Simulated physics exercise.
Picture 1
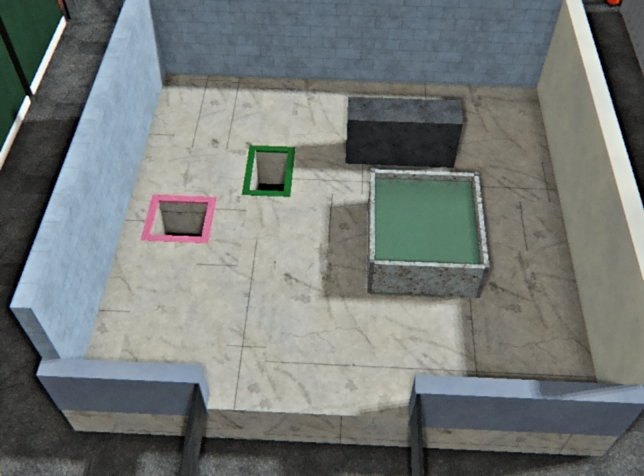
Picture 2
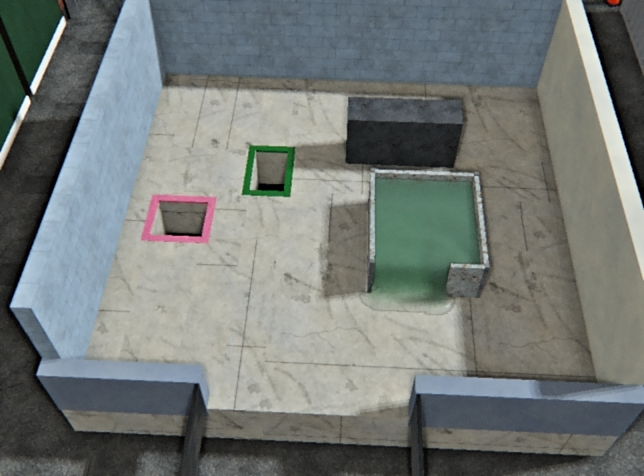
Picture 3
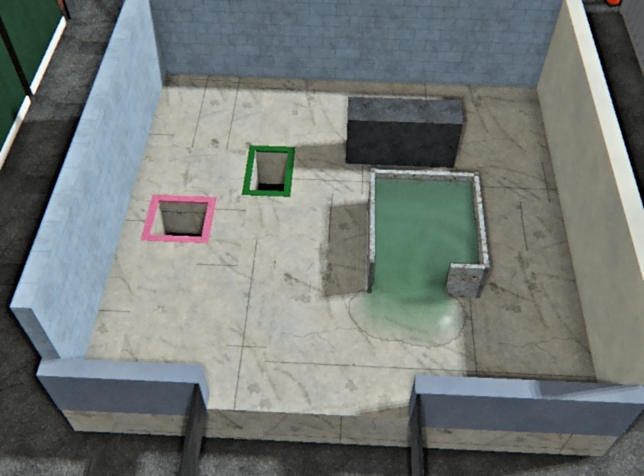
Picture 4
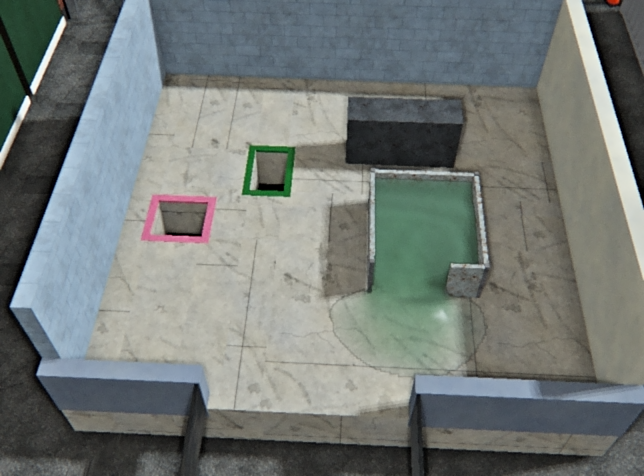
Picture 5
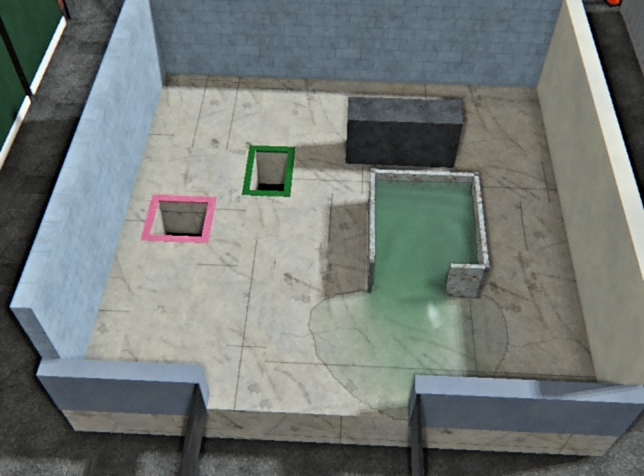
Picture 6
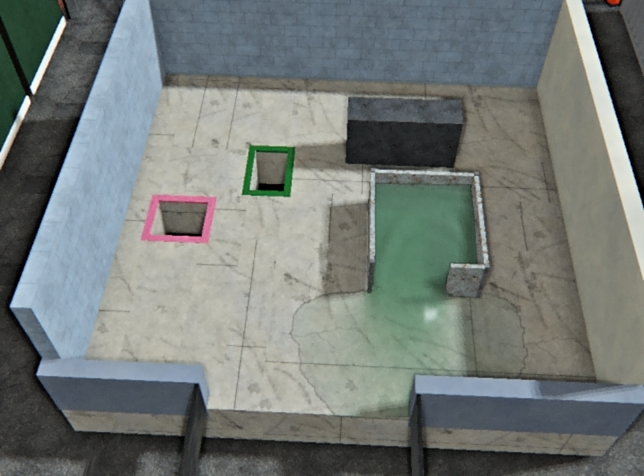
Green water sits still in a square stone-walled tank right of centre, then pours out through a gap in its near wall and spreads across the pale, veined floor in a widening, rounded sheet towards the front opening. The walled slab is seen from above by a still camera, with bluish walls and a cream right wall. A dark block stands behind the tank, and green-framed and pink-framed pits lie to the left, both still dry.
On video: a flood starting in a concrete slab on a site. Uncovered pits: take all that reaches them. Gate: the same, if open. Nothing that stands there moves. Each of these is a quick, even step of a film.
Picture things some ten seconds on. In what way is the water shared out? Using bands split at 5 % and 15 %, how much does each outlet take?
At the end, the gate clears fifteen per cent, the green pit never reaches five per cent, the pink pit never reaches five per cent.
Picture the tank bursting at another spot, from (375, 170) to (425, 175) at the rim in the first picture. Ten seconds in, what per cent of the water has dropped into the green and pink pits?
In percent: Green 25, pink 4.
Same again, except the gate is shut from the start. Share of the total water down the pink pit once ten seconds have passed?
I'd put the pink pit at 20 per cent after ten seconds.
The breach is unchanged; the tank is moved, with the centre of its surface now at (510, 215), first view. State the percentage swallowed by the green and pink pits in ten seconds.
Within ten seconds the green pit collects 2 percent of the total and the pink pit 10 percent.
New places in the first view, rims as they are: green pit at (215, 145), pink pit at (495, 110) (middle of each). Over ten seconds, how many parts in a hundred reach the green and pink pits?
Green 0 %; pink 10 %.
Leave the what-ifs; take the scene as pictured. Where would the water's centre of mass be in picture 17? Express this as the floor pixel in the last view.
Centre of the water: Near (429, 300).
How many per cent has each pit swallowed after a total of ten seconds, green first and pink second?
Close to 0 per cent, and close to 0 per cent.
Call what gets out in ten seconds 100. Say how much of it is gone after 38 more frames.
Roughly 90 percent of it.
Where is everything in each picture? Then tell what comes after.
In the first frame, still water in the tank at (426, 220).
In the second frame, the front is at (447, 305), out from the gap at (409, 284).
In the third frame, the front is at (433, 341), out from the gap at (409, 284).
In the fourth frame, water pours out at (409, 285) and has run to (430, 372).
In the fifth frame, the front is at a hidden place, out from the gap at (409, 284).
In the sixth frame, the front is at a hidden place, out from the gap at (409, 285).
A moment on, water covers 15 % of the floor; the gate 10 %, the green pit 0 %, the pink pit 0 %.
Next, water covers 20 % of the floor; the gate 24 %, the green pit 0 %, the pink pit 0 %.
Then, water covers 25 % of the floor; the gate 37 %, the green pit 0 %, the pink pit 0 %.
Later, water covers 40 % of the floor; the gate 49 %, the green pit 0 %, the pink pit 0 %.
In the end, water covers 40 % of the floor; the gate 56 %, the green pit 0 %, the pink pit 0 %.
